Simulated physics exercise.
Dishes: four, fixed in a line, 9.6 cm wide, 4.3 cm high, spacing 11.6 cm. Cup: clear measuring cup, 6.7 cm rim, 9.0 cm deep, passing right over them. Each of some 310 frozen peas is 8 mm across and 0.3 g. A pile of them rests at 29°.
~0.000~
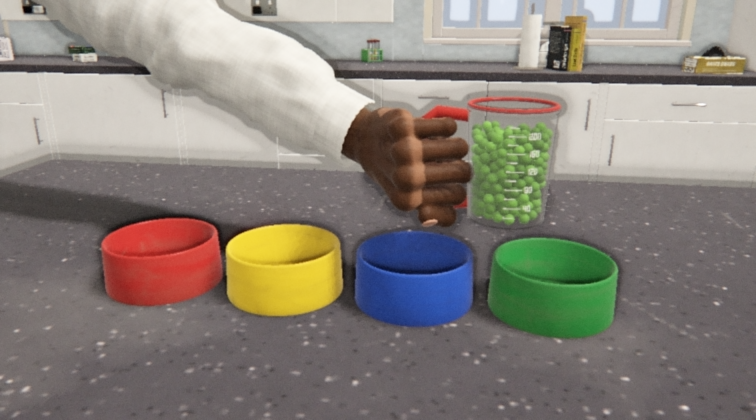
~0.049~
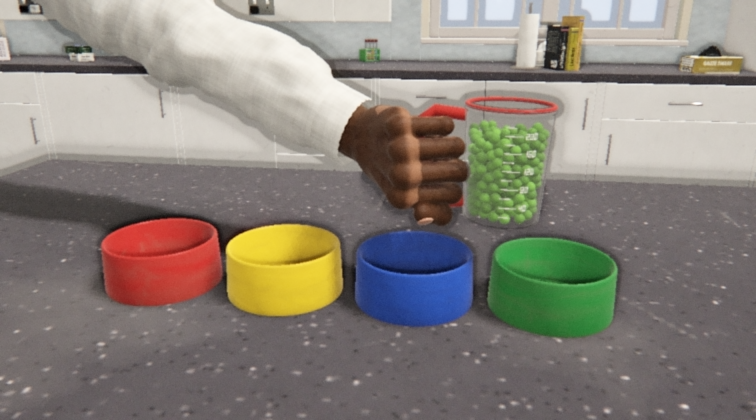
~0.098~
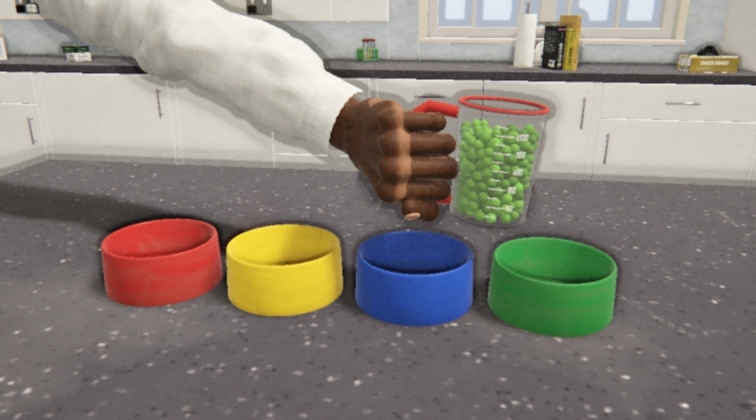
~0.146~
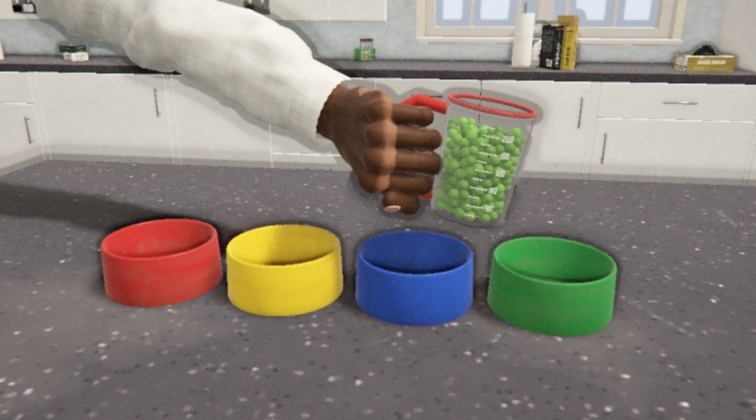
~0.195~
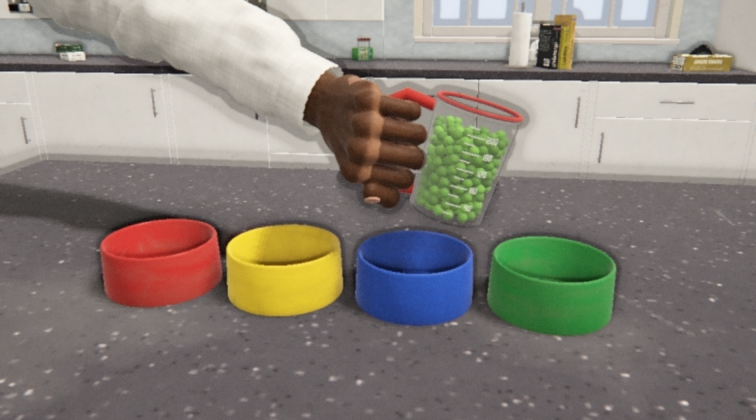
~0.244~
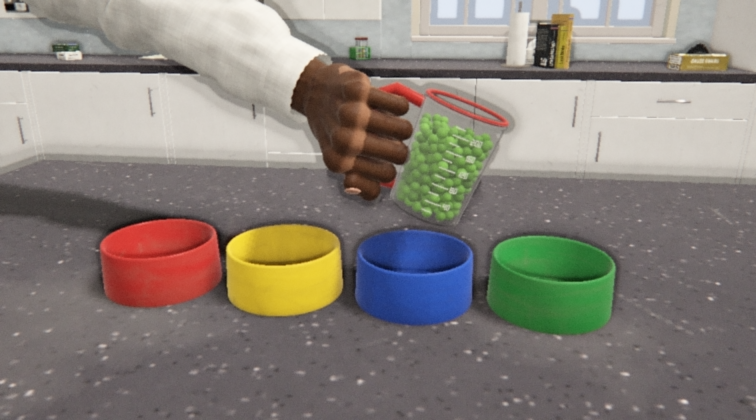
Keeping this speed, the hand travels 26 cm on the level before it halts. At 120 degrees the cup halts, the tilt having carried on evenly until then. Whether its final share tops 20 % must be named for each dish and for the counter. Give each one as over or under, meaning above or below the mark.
Red: Under, blue: Under, green: Under, yellow: Over, counter: Under.
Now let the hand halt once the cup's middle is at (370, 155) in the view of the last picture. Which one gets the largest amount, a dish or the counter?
Result: Biggest portion at blue.
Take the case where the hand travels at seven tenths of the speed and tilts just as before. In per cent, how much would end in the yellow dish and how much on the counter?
Result - yellow dish: 80; counter: 10.
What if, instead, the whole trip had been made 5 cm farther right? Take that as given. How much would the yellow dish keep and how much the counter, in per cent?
I'd expect yellow at 80 and the counter at 20.
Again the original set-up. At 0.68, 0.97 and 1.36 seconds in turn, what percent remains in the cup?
In turn: 100 %, 90 %, 20 %.
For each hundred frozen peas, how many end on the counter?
The answer is roughly 0 per cent.
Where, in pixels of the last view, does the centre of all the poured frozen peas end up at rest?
Centre at rest: Approx. (283, 266) px.
After 0.68 s, tilt 68 degrees; cup holds 100 %.
Then, at 0.97 s, tilt 100 degrees; cup holds 90 %, yellow 10 %.
After 1.36 s, tilt 120 degrees; cup holds 20 %, yellow 75 %.
By 2.0 s all is still; red 0 %, blue 0 %, green 0 %, yellow 100 %, counter 0 %.
